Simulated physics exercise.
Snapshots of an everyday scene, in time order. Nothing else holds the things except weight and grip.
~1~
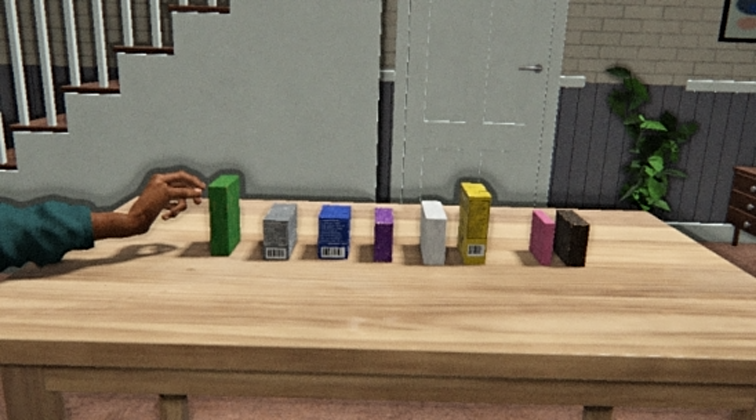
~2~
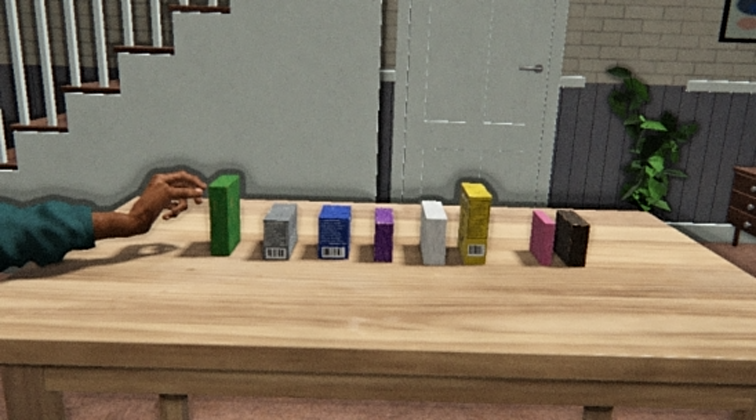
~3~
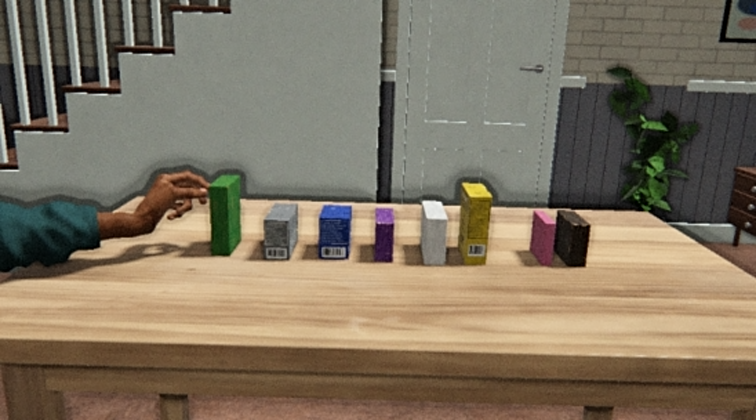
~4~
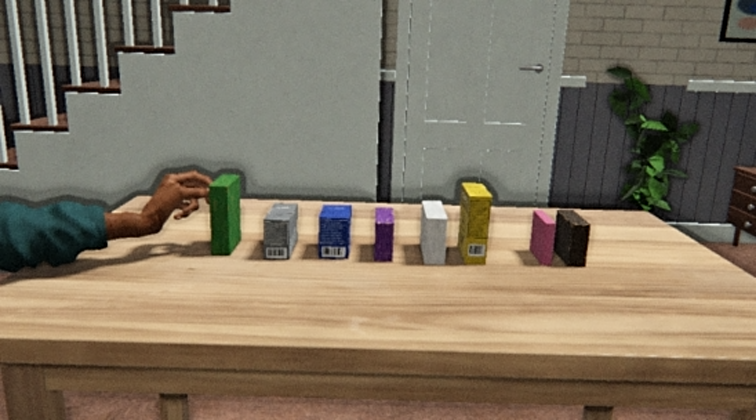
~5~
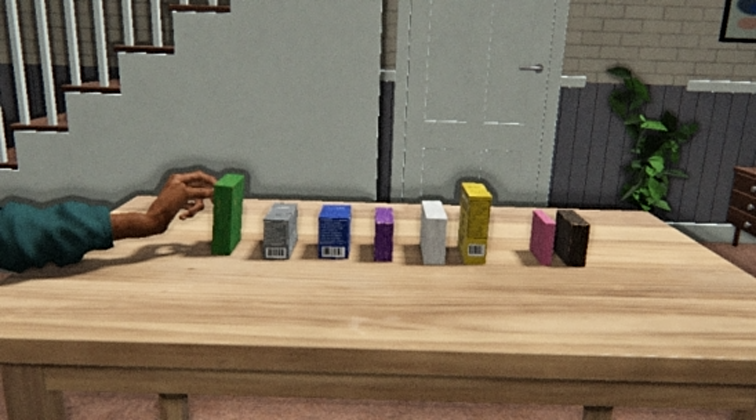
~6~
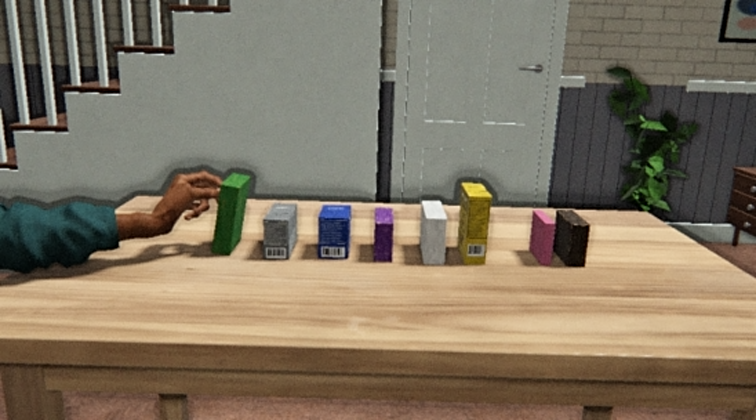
A hand in a dark teal sleeve reaches in from the left and pushes the upper part of a tall green block, which tilts slightly to the right. Beside it on a wooden table, seen from the front, stand grey, blue, purple, white, yellow, pink and dark brown blocks in a spaced row, all still. Behind are a staircase, a pale door and a leafy plant, and the camera stays steady.
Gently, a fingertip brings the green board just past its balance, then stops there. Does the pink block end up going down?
No, well, that one stays up, I reckon.
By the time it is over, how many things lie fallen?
Count: 1.
Then, 0.40 s on from there, green board 44° over; grey packet shifted a little.
Then, 1.70 s on from there, green board 48° over; grey packet shifted a little.
In the end, all 6 unmoved. At the end, from the last picture's camera, pink block near (542, 237).
